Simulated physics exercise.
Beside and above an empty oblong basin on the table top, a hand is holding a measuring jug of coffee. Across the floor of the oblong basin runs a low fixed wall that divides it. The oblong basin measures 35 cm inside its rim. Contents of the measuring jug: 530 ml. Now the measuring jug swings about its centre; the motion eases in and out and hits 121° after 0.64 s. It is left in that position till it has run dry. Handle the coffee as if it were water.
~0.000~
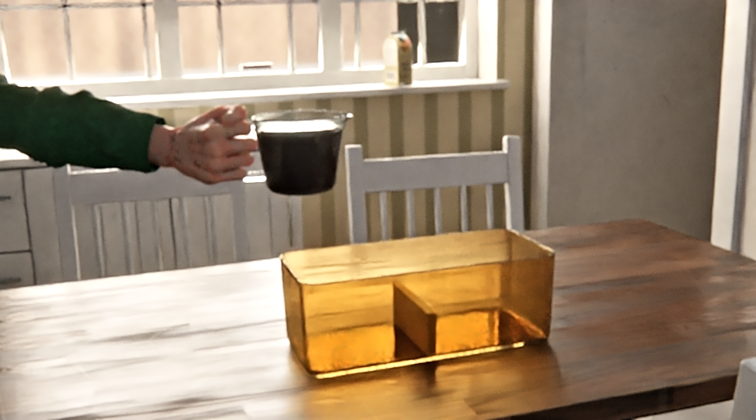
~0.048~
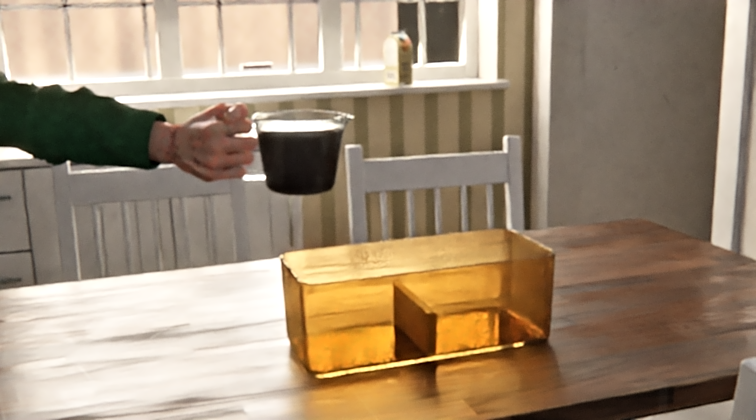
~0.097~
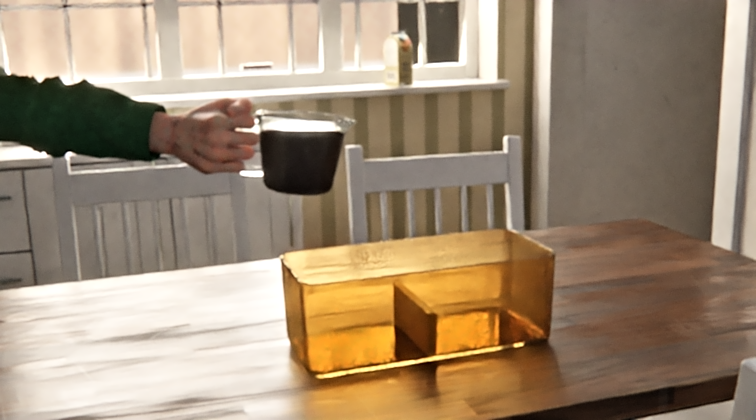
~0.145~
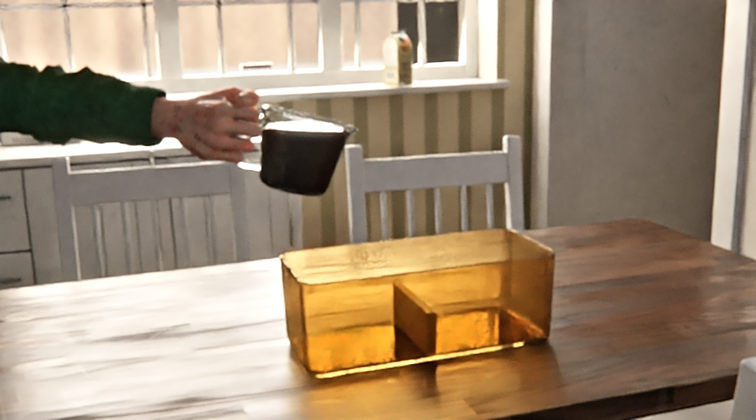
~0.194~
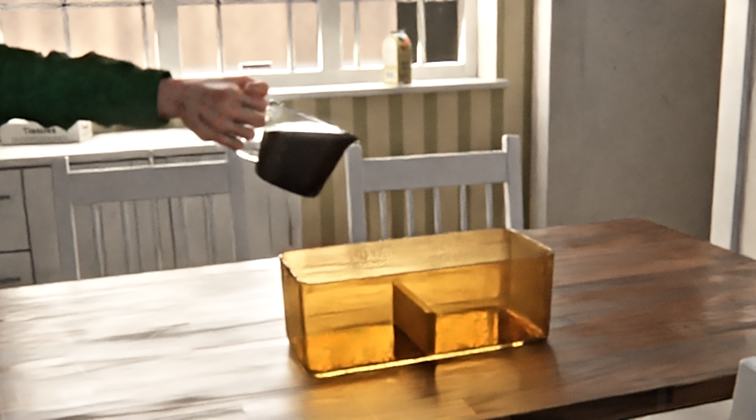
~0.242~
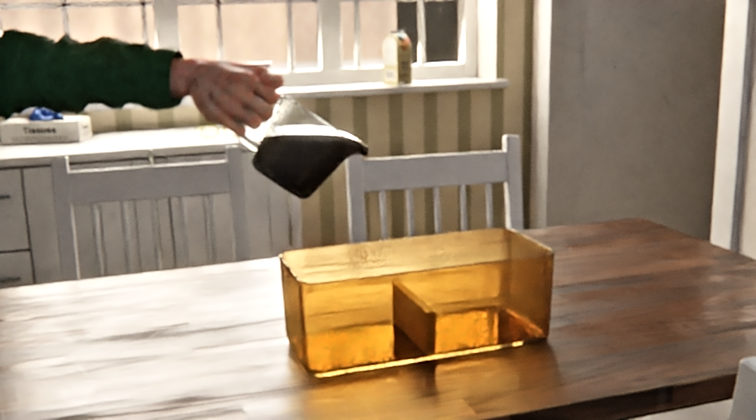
A hand tilts a measuring jug of dark liquid rightward above an empty amber basin.
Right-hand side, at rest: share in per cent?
10 per cent.
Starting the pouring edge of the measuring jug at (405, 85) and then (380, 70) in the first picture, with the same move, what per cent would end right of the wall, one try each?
Roughly 85 per cent the first time and 60 per cent the second.
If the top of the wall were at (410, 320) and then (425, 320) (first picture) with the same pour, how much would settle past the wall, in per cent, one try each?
30 % and 15 %.
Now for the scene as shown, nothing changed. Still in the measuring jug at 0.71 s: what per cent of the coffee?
About 0 per cent.
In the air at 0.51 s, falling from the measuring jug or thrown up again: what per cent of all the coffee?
It comes to roughly 34 per cent.
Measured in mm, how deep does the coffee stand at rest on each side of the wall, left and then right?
20 mm left, 2 mm right.
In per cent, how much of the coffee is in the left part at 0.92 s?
Some 86 per cent.
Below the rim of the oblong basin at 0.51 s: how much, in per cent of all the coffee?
40 %, more or less.
After 0.51 s the tilt is 109° and 25 per cent is still to pour, 35 is left of the wall and 6 right of it.
After 0.71 s the tilt is 121° and 0 per cent is still to pour, 87 is left of the wall and 6 right of it.
After 0.92 s the tilt is 121° and 0 per cent is still to pour, 86 is left of the wall and 10 right of it.
After 1.14 s the tilt is 121° and 0 per cent is still to pour, 87 is left of the wall and 10 right of it.
In the end 87 per cent lies left of the wall, 10 right of it and 3 outside.
